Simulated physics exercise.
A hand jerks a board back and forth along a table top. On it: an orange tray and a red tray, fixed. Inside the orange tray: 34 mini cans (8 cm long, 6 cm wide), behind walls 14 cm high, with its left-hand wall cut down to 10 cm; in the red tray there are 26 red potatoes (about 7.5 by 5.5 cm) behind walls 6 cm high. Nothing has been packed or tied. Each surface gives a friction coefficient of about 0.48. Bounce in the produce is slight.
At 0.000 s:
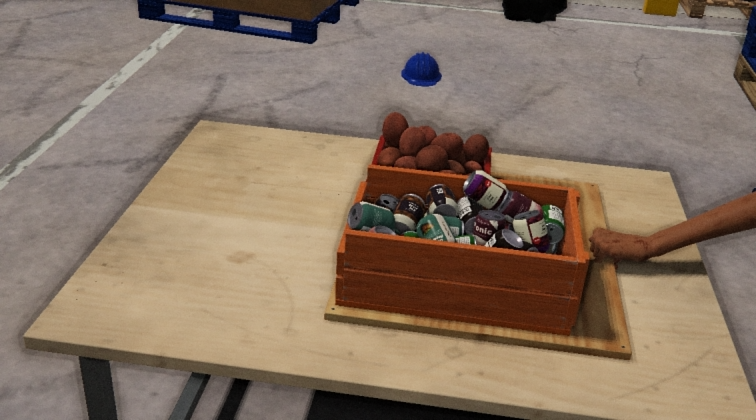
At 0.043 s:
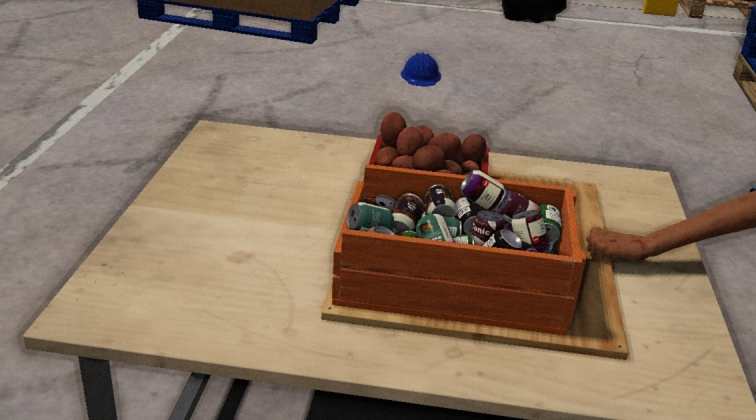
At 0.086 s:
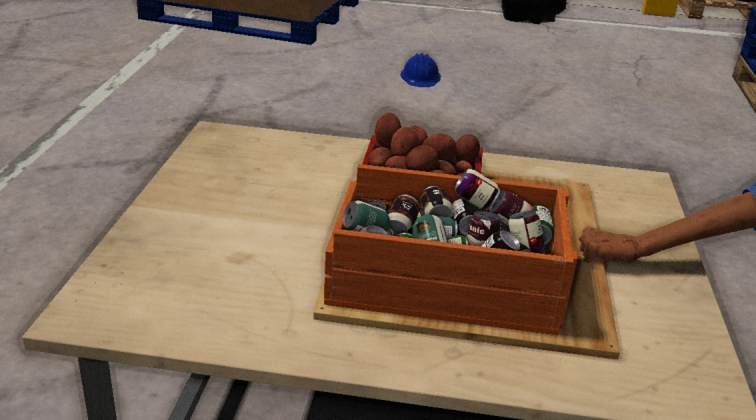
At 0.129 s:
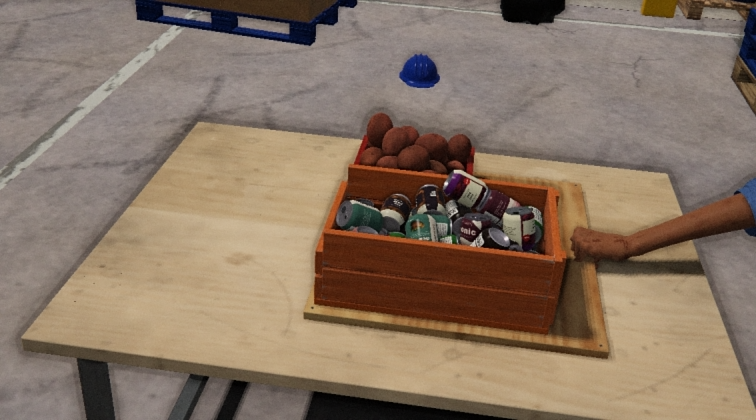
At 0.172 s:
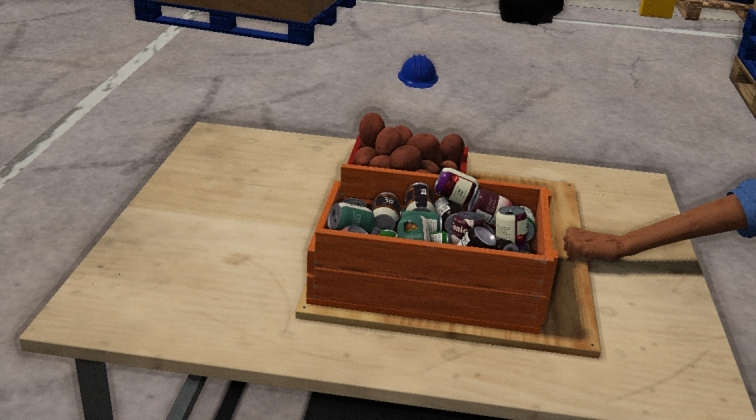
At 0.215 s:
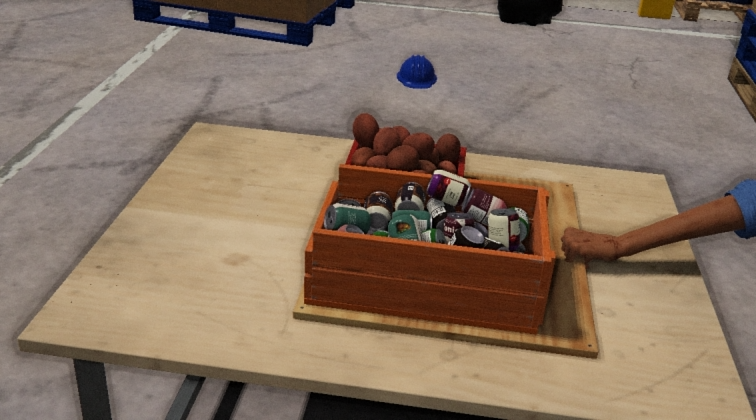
A hand at the right slides a board a short way left across a wooden table top, carrying an orange tray of small cans and, behind it, a smaller red tray of potatoes, with the movement slowing at the end.
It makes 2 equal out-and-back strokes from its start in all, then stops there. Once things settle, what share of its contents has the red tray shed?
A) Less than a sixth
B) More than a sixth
Less than a sixth (A).
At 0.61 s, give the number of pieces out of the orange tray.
Roughly, out by then: Orange tray 0.
After 0.39 s, orange tray 34 in, 0 out and red tray 25 in, 1 out.
After 0.61 s, orange tray 34 in, 0 out and red tray 25 in, 1 out.
After 0.91 s, orange tray 34 in, 0 out and red tray 25 in, 1 out.
Final count (at 1.30 s), orange tray 34 in, 0 out and red tray 24 in, 2 out. Asked share, 2 of 26, 8 per cent.
